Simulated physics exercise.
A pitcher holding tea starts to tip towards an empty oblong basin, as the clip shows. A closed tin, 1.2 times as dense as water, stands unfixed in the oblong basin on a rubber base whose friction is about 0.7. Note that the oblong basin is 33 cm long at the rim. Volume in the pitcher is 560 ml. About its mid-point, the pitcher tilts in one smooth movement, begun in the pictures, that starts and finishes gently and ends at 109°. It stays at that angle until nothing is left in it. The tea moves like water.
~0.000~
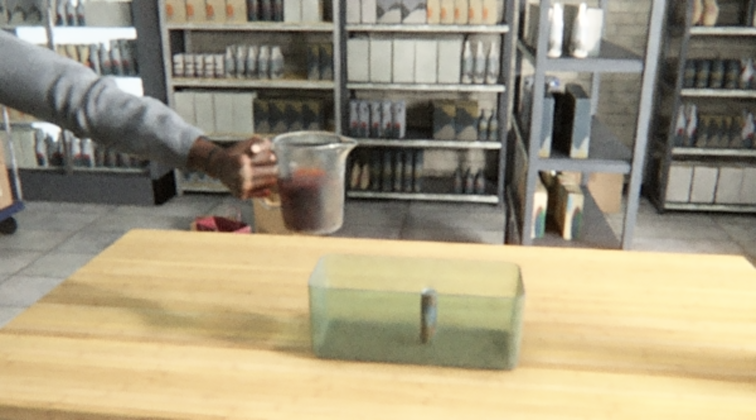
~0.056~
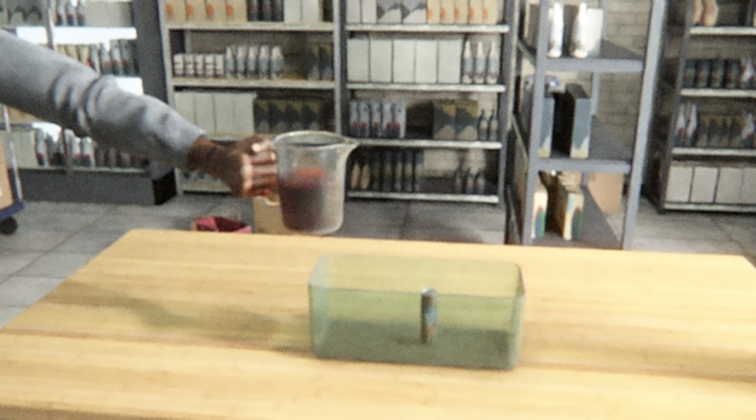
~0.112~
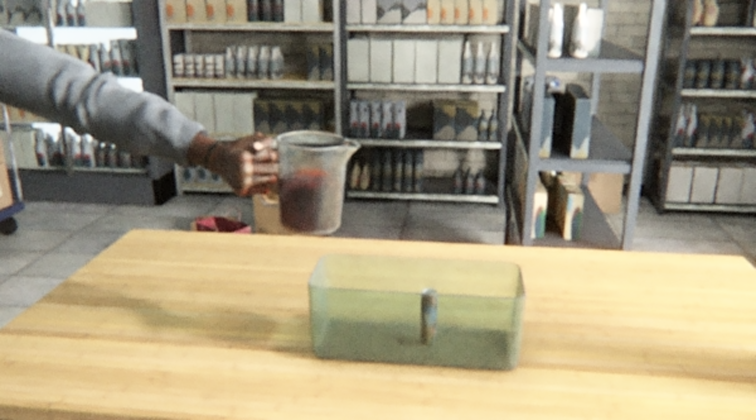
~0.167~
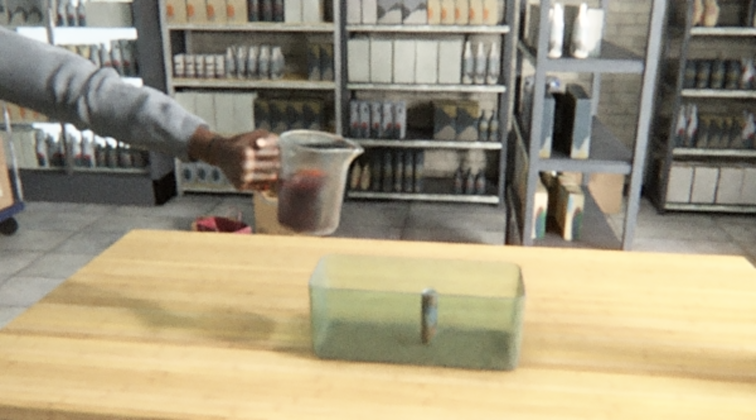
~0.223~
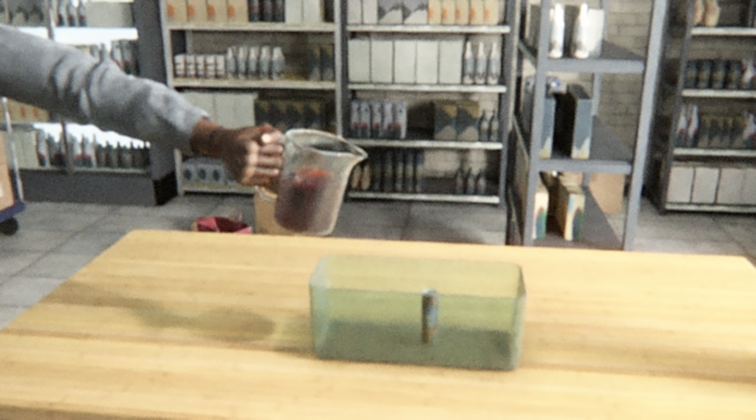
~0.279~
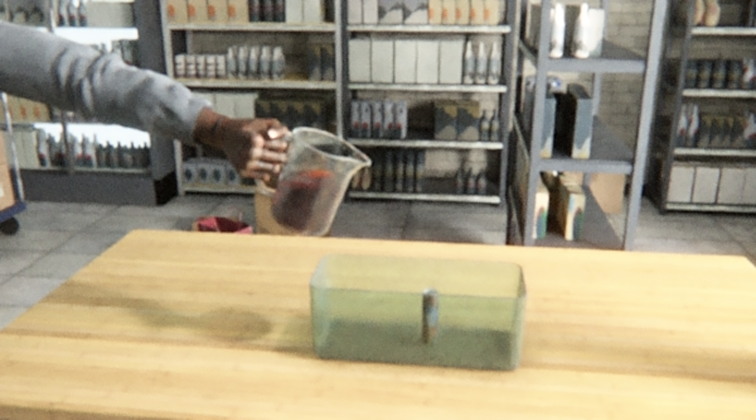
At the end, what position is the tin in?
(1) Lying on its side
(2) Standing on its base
Standing on its base (2).
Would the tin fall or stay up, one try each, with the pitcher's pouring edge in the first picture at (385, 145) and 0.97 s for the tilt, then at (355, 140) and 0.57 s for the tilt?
The tin overturns the first time and stays vertical the second time.
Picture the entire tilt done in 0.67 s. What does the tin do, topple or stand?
In that case the tin stays vertical.
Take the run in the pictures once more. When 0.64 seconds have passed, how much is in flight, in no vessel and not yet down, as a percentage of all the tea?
Around 10 in a hundred.
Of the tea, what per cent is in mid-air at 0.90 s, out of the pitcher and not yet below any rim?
Around 22 per cent of the liquid is in flight.
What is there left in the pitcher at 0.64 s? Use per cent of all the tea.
Roughly 90 per cent.
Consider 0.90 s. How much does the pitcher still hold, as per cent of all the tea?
About 28 percent.
By 0.64 s the tilt is 80° and 90 per cent is still to pour; the tin stands where it began.
By 0.90 s the tilt is 108° and 27 per cent is still to pour; the tin stands where it began.
By 1.17 s the tilt is 109° and 1 per cent is still to pour; the tin stands where it began.
By 1.47 s the tilt is 109° and 0 per cent is still to pour; the tin stands where it began.
At rest the tin stands where it began.
